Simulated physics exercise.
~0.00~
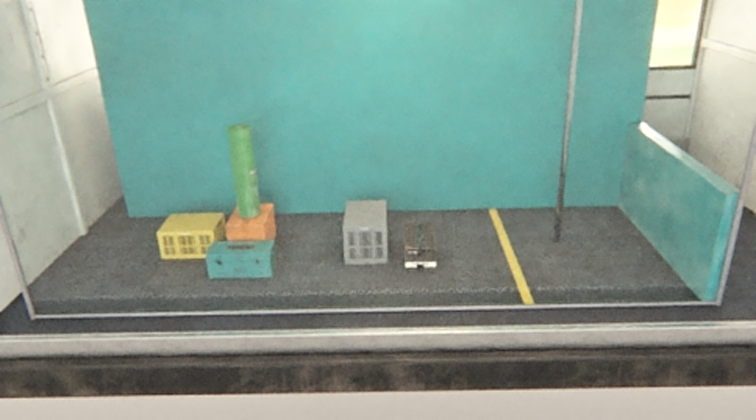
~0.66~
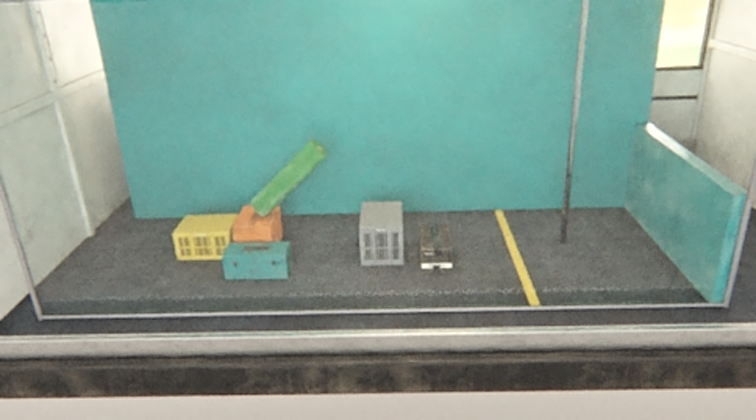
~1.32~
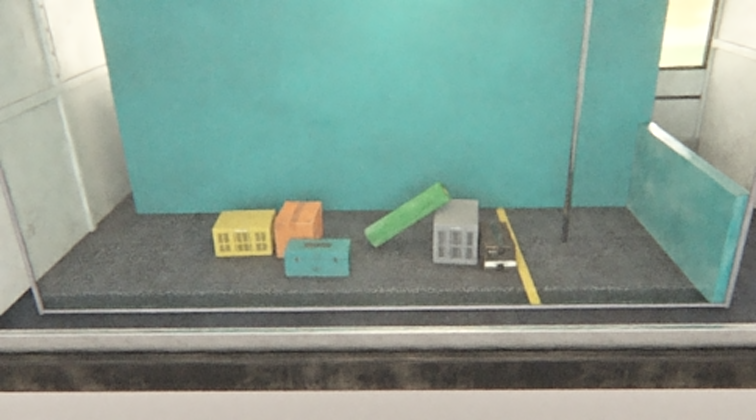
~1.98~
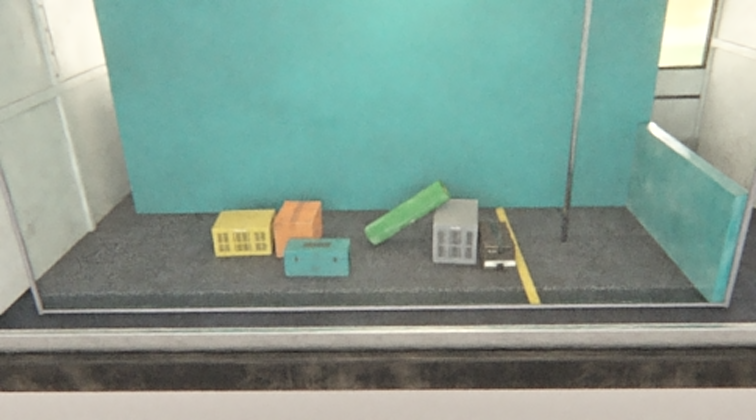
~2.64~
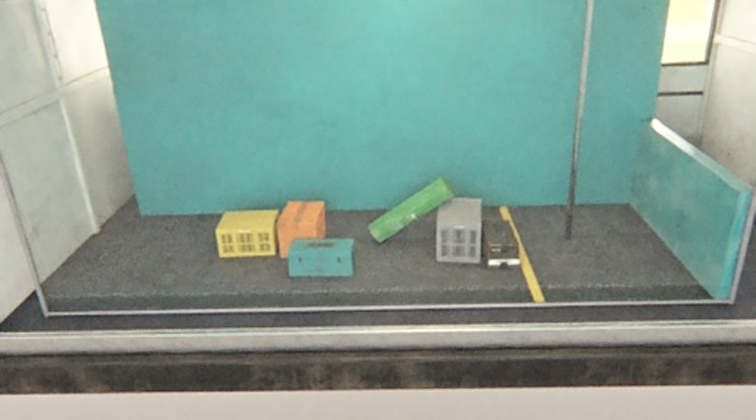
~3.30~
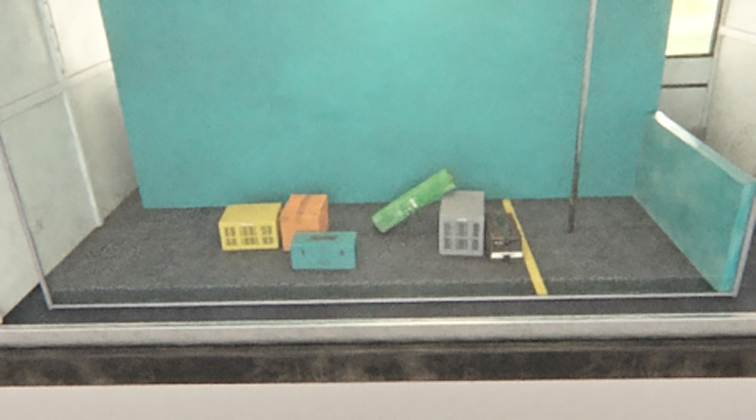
The clip shows crates, cartons, a teal toolbox and an upright green roll on a dark floor; the roll topples to the right as the objects slide right, then everything settles, with the roll leaning against the grey crate and the crates, cartons and toolbox short of the yellow line.
